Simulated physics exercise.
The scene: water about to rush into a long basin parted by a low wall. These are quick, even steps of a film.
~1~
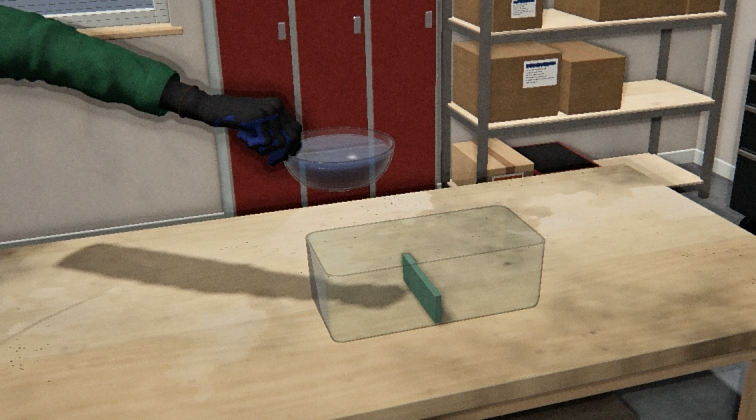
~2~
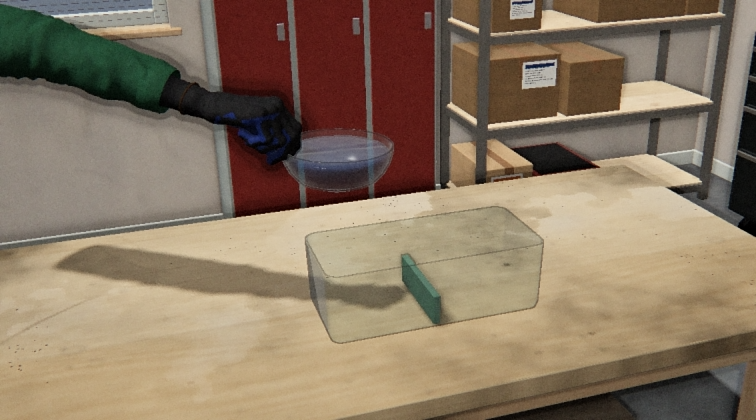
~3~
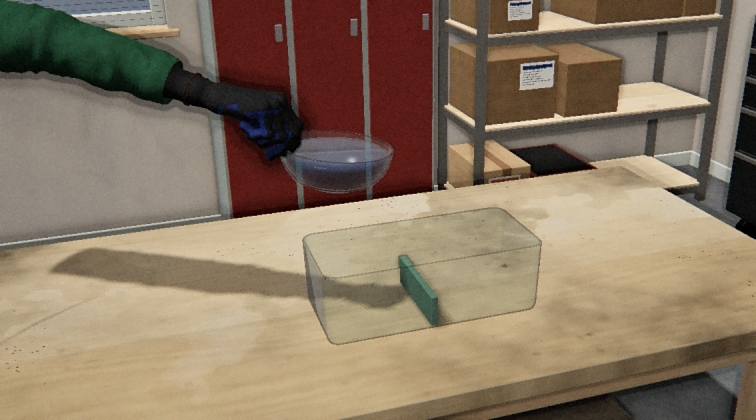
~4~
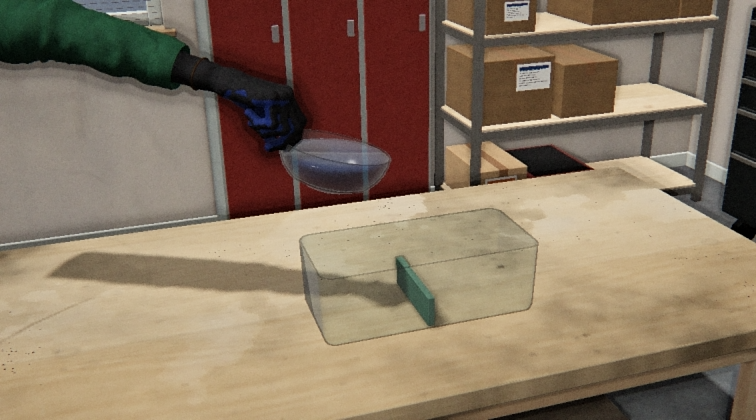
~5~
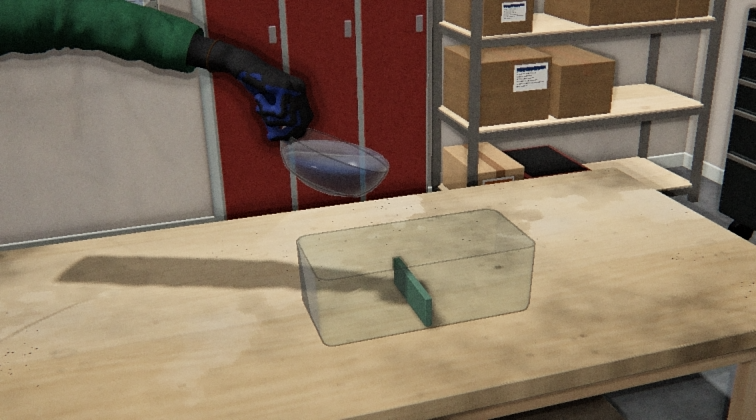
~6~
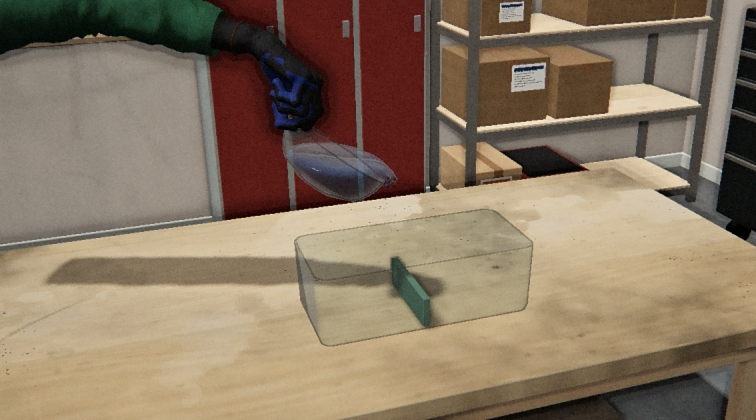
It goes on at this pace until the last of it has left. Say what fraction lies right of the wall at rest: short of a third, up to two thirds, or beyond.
In the end between a third and two thirds is right of the wall.
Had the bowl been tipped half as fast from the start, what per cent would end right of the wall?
It comes to 65 per cent or so.
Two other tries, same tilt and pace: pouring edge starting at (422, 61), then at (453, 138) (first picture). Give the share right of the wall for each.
First some 75, then 85 per cent.
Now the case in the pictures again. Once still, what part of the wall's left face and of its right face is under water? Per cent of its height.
The left part 30 per cent, the right part 30.
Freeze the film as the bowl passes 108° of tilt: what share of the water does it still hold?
About 0 per cent.
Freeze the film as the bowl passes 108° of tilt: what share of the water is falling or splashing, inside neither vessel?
Near 15 %.
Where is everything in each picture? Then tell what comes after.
In the first picture, it leans 0°; its right rim is at (391, 139); the water meets the walls at (284, 155) and (388, 143); the long basin's rim runs from (315, 256) to (525, 223); the wall's top is at (421, 275).
In the second picture, it leans 2°; its right rim is at (390, 141); the water meets the walls at (283, 155) and (387, 145).
In the third picture, it leans 7°; its right rim is at (389, 147); the water meets the walls at (283, 154) and (386, 149).
In the fourth picture, it leans 15°; its right rim is at (387, 155); the water meets the walls at (283, 152) and (385, 151).
In the fifth picture, it leans 25°; its right rim is at (384, 166); the water meets the walls at (283, 152) and (377, 158); 4 per cent is over the edge.
In the sixth picture, it leans 37°; its right rim is at (380, 177); the water meets the walls at (286, 153) and (364, 161); 14 per cent is over the edge.
A moment on, the bowl is tipped right over and 1 per cent is still to pour, 32 is left of the wall and 50 right of it.
Next, the bowl is tipped right over and 0 per cent is still to pour, 43 is left of the wall and 47 right of it.
Then the bowl is tipped right over and 0 per cent is still to pour, 46 is left of the wall and 50 right of it.
Later the bowl is tipped right over and 0 per cent is still to pour, 47 is left of the wall and 50 right of it.
At rest 47 per cent lies left of the wall, 50 right of it and 3 outside.
